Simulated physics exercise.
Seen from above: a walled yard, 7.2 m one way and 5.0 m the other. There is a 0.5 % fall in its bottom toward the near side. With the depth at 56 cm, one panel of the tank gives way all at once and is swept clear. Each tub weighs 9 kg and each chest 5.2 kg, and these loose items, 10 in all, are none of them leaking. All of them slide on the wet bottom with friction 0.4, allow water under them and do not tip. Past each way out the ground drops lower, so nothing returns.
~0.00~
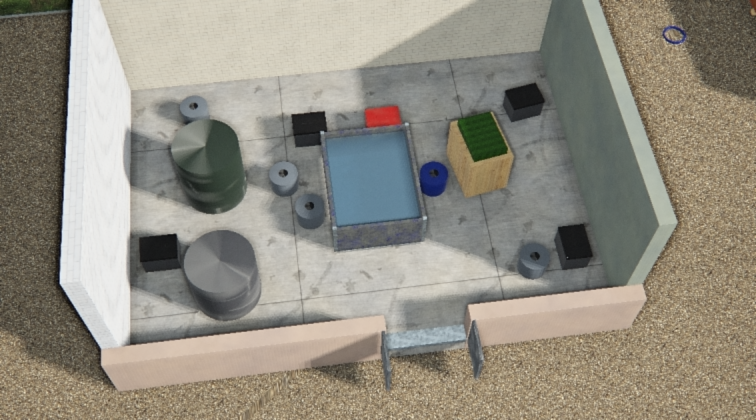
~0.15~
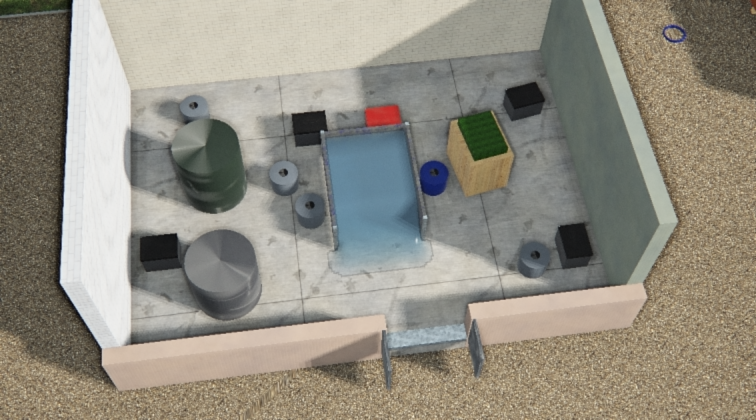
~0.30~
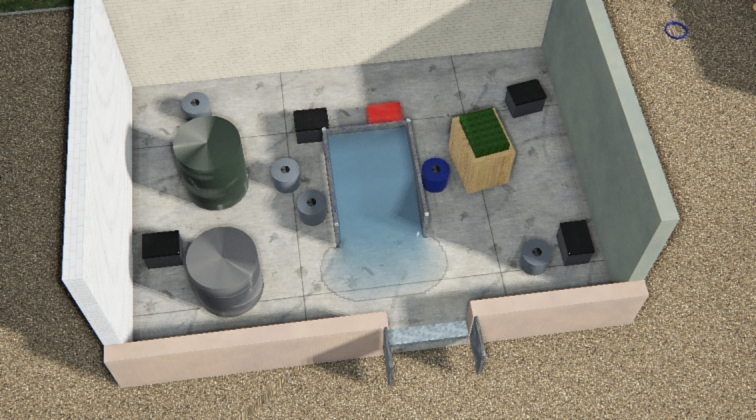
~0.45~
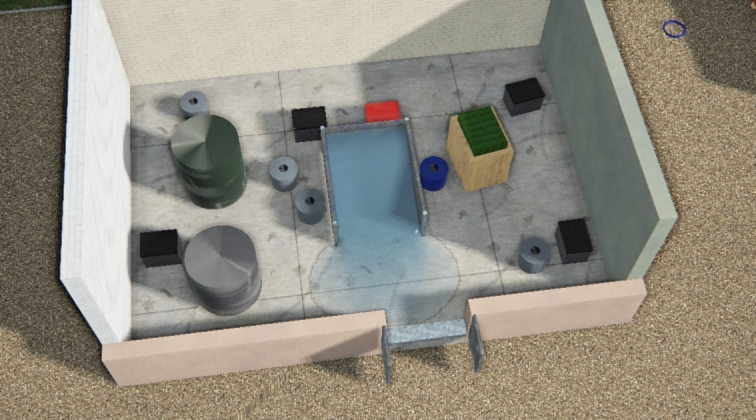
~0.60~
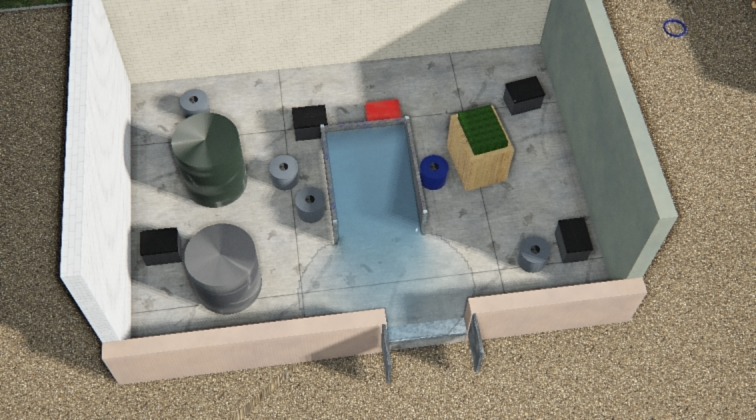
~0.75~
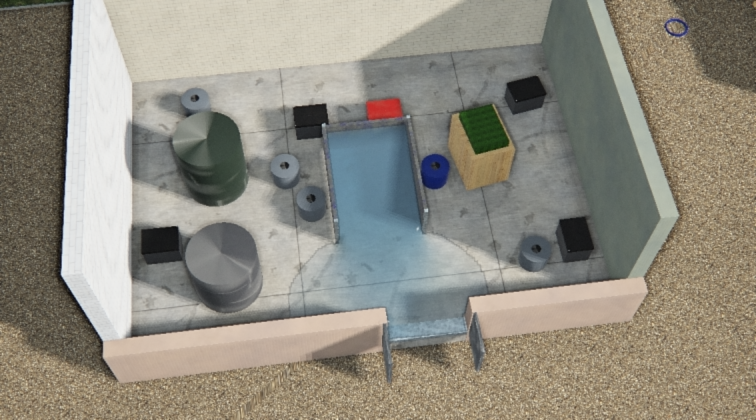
Water pouring from the open near side of a rectangular tank, fanning across a walled yard's floor and reaching the near wall.
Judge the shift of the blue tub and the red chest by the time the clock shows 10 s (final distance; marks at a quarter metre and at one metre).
Here's what I'd expect: The blue tub remains in place while the red chest remains in place.
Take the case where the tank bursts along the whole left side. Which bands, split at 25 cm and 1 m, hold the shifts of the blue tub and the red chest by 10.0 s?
The blue tub would remain almost still and the red chest would be washed far off.
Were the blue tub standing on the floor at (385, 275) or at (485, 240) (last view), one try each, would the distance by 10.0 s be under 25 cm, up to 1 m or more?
Try one, it is swept a long way; try two, it keeps its spot.
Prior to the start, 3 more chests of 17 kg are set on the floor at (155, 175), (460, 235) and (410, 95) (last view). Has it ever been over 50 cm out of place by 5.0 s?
Taking them in order: Not far enough, not far enough and not far enough.
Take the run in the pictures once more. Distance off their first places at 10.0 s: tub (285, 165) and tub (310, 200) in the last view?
In that order: 0 cm, 0 cm.
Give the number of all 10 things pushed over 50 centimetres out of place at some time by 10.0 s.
The total is 2.
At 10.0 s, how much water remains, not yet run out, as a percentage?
Around 50 % of the water.
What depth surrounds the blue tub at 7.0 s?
Somewhere close to 0 cm.
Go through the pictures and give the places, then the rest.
In the first picture, the blue tub at (434, 173) rests on the ground; the red chest at (383, 117) rests on the ground; 2.2 m2 under water; 0 of 10 have shifted.
In the second picture, the blue tub at (434, 172), on the bottom; the red chest at (383, 116), on the bottom; 2.9 m2 under water; 0 of 10 have shifted.
In the third picture, the blue tub at (436, 169), on the bottom; the red chest at (385, 113) rests on the ground; 3.8 m2 under water; 0 of 10 have shifted.
In the fourth picture, the blue tub at (434, 168), on the bottom; the red chest at (383, 112), on the bottom; 4.9 m2 under water; 0 of 10 have shifted.
In the fifth picture, the blue tub at (434, 167), on the bottom; the red chest at (383, 111), on the bottom; water covers 5.8 m2; 0 of 10 have shifted.
In the sixth picture, the blue tub at (435, 166), on the bottom; the red chest at (385, 110) rests on the ground; water covers 6.3 m2; 0 of 10 have shifted.
After 2.0 s the blue tub is near (435, 166), 0.0 m from its start, aground; the red chest is near (385, 110), 0.0 m from its start, aground; 0 of 10 are out; 0 afloat.
After 4.5 s the blue tub is near (435, 166), 0.0 m from its start, aground; the red chest is near (385, 110), 0.0 m from its start, aground; 0 of 10 are out; 1 afloat.
After 7.0 s the blue tub is near (435, 166), 0.0 m from its start, aground; the red chest is near (385, 110), 0.0 m from its start, aground; 0 of 10 are out; 1 afloat.
After 10.0 s the blue tub is near (435, 166), 0.0 m from its start, aground; the red chest is near (385, 110), 0.0 m from its start, aground; 0 of 10 are out; 1 afloat.
